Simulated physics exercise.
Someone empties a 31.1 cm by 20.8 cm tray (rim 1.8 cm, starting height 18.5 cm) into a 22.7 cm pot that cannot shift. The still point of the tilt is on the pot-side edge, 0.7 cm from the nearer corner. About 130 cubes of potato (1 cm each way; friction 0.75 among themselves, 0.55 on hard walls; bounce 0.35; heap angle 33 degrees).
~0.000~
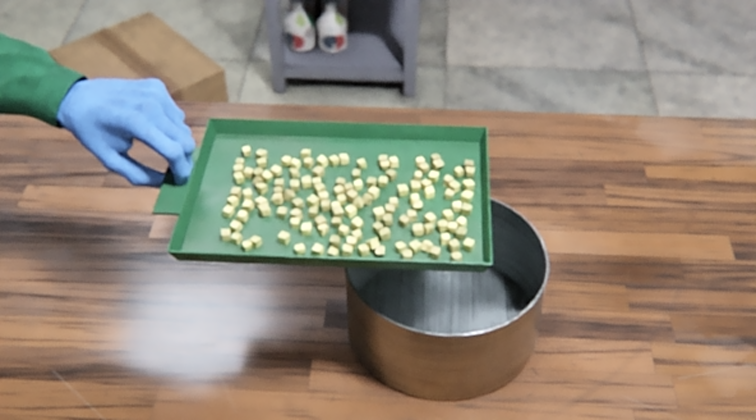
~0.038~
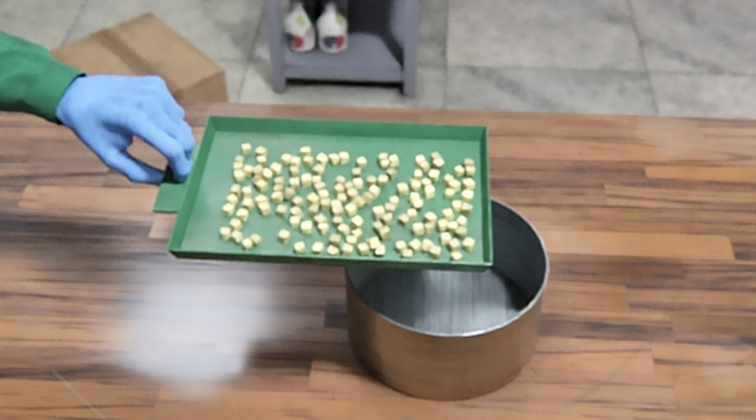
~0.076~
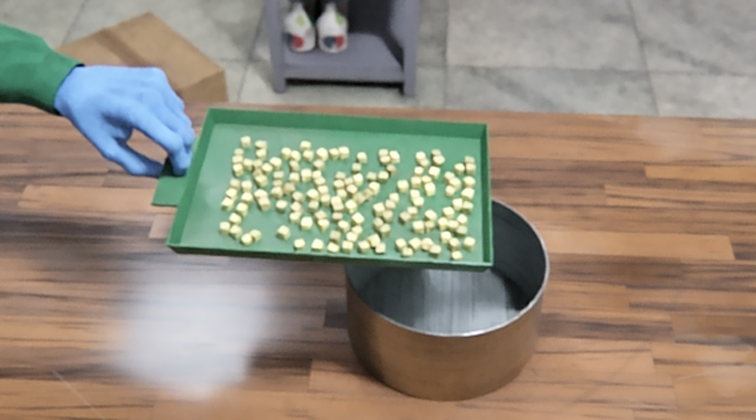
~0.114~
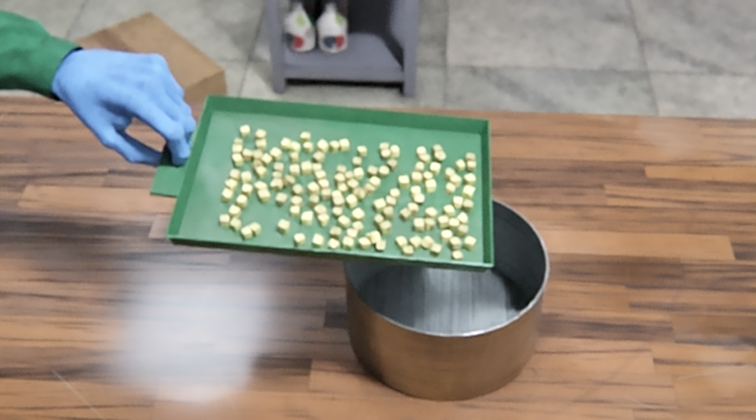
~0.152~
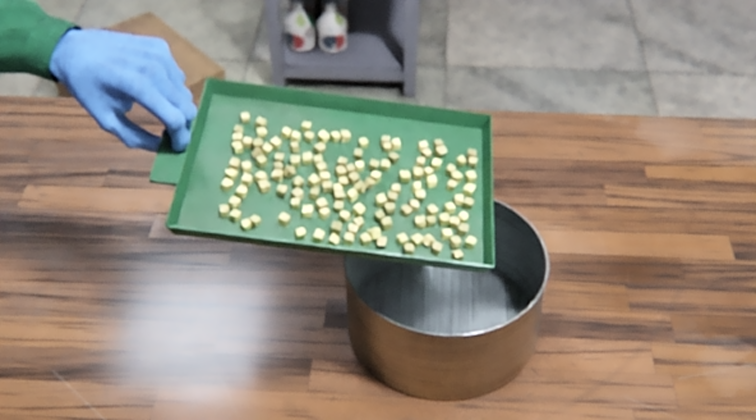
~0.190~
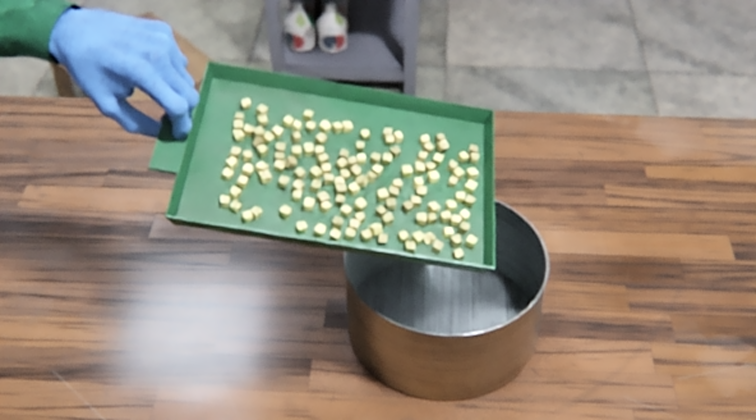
The clip opens on a blue-gloved hand holding a green tray of scattered small pale cubes, level above a wooden table, its right end over a round metal pot. The hand slowly raises the left end, tilting the tray down toward the right, while the cubes stay spread across it.
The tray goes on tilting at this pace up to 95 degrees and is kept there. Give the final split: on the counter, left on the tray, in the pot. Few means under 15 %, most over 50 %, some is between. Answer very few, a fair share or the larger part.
On the counter: The larger part; left on the tray: Very few; in the pot: Very few.
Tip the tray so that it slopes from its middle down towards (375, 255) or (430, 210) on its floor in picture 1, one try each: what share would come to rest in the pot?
Some 0 and 35 per cent.
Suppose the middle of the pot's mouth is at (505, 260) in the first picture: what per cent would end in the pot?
About 35 per cent.
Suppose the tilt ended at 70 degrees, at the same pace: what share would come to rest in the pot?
In that case some 0 per cent.
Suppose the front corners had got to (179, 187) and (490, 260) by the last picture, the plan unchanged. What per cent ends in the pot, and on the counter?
Pot 35, counter 65.
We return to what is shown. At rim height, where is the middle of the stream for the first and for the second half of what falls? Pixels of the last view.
At about (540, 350), then at (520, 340).
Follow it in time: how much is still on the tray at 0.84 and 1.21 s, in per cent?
In turn: 50, 0.
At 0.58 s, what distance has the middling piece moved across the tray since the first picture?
About 4 cm.
Then, at 0.58 s, tilt 53 degrees; the tray holds 100 %, the pot 0 %.
Then, at 0.84 s, tilt 79 degrees; the tray holds 50 %, the pot 0 %.
Then, at 1.21 s, tilt 95 degrees; the tray holds 0 %, the pot 0 %.
In the end, at 2.3 s, counter 100 %, tray 0 %, pot 0 %.
